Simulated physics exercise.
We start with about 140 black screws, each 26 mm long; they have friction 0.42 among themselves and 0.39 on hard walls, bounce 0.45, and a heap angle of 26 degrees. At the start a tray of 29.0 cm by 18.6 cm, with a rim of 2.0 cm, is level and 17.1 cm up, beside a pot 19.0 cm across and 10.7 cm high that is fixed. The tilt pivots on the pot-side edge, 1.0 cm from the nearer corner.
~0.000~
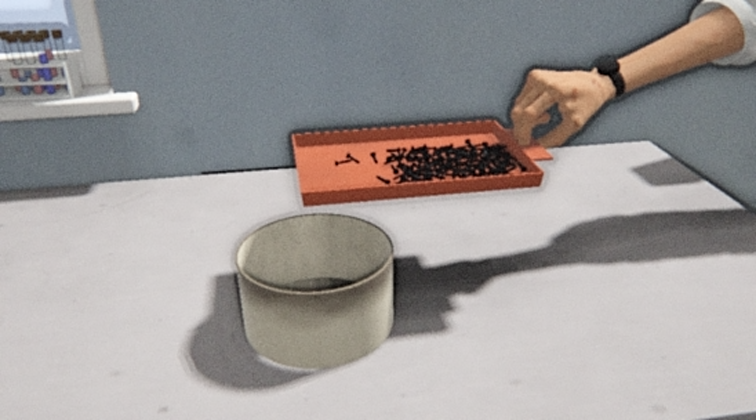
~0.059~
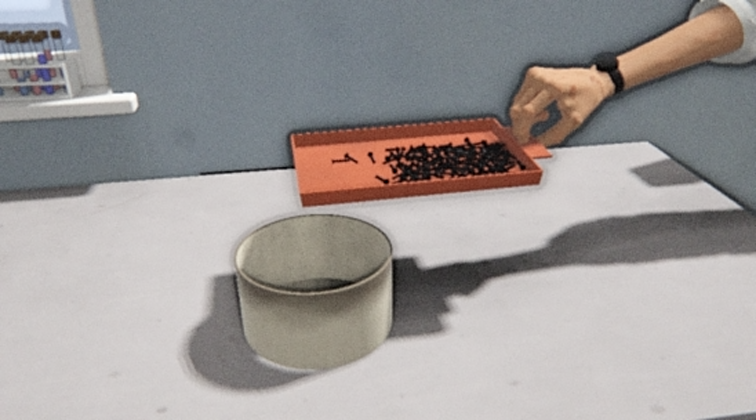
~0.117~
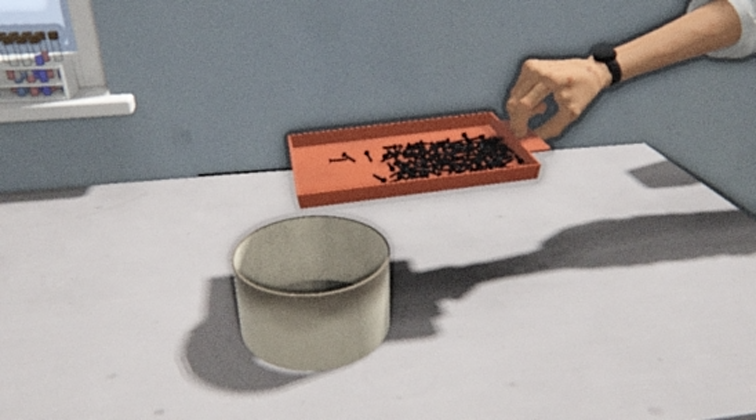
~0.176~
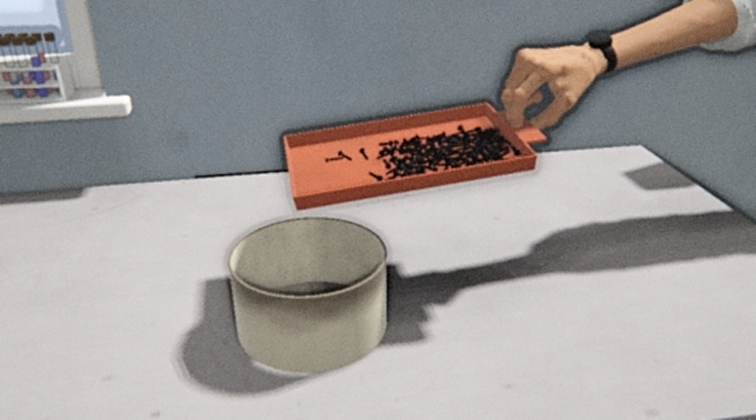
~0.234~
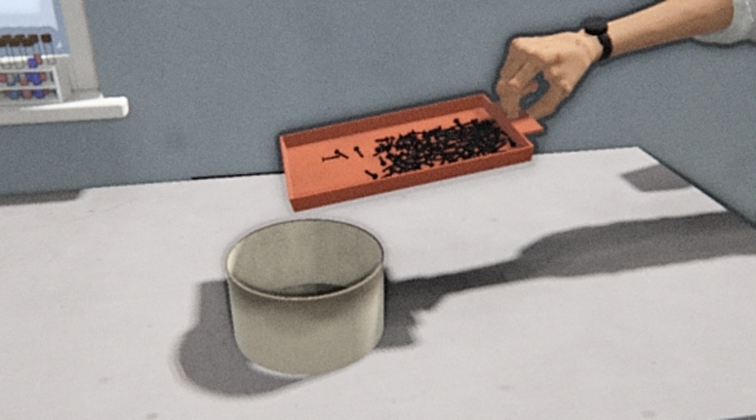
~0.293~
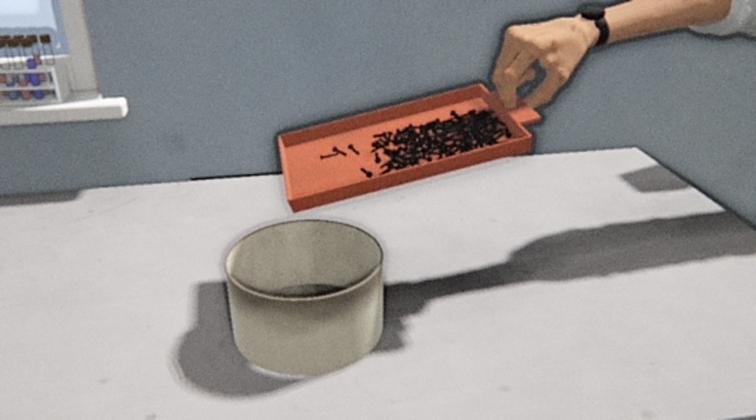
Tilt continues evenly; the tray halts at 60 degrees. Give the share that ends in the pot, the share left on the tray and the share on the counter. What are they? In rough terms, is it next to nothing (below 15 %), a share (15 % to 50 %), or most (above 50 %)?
Roughly: Pot: A share, tray: Most, counter: Next to nothing.
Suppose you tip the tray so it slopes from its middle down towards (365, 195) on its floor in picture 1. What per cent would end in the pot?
Roughly 30 % of the pieces.
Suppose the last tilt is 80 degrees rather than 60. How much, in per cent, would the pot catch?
Estimate: Roughly 75 percent.
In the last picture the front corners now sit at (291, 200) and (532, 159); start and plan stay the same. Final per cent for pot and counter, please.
Pot: 10, counter: 5.
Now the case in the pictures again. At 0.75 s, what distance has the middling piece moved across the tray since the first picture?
6 cm.
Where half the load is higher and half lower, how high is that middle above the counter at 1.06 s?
The halfway mark sits at about 20 cm.
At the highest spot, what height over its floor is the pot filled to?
It reaches roughly 1.5 cm.
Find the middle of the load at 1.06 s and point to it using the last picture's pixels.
At that time the load is centred around (290, 171).
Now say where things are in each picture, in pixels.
Tray tilt 0 degrees, front corners at (303, 191) and (541, 172); middle of the pieces at (453, 159); pot at (315, 249), in the first frame.
Tray tilt 1 degrees, front corners at (302, 192) and (540, 170); middle of the pieces at (452, 158), in the second frame.
Tray tilt 3 degrees, front corners at (299, 194) and (538, 164); middle of the pieces at (449, 154), in the third frame.
Tray tilt 6 degrees, front corners at (295, 196) and (534, 155), lowest corner left front; middle of the pieces at (445, 148), in the fourth frame.
Tray tilt 9 degrees, front corners at (291, 198) and (531, 146), lowest corner left front; middle of the pieces at (441, 142), in the fifth frame.
Tray tilt 12 degrees, front corners at (290, 199) and (528, 136), lowest corner left front; middle of the pieces at (439, 135); pot at (305, 255). The tray's pace is about 50 degrees a second, in the sixth frame.
After 0.75 s, tilt 35 degrees; the tray holds 100 %, the pot 0 %.
After 1.06 s, tilt 50 degrees; the tray holds 95 %, the pot 0 %.
After 1.46 s, tilt 60 degrees; the tray holds 80 %, the pot 20 %.
In the end, at 2.6 s, pot 30 %, tray 65 %, counter 5 %.
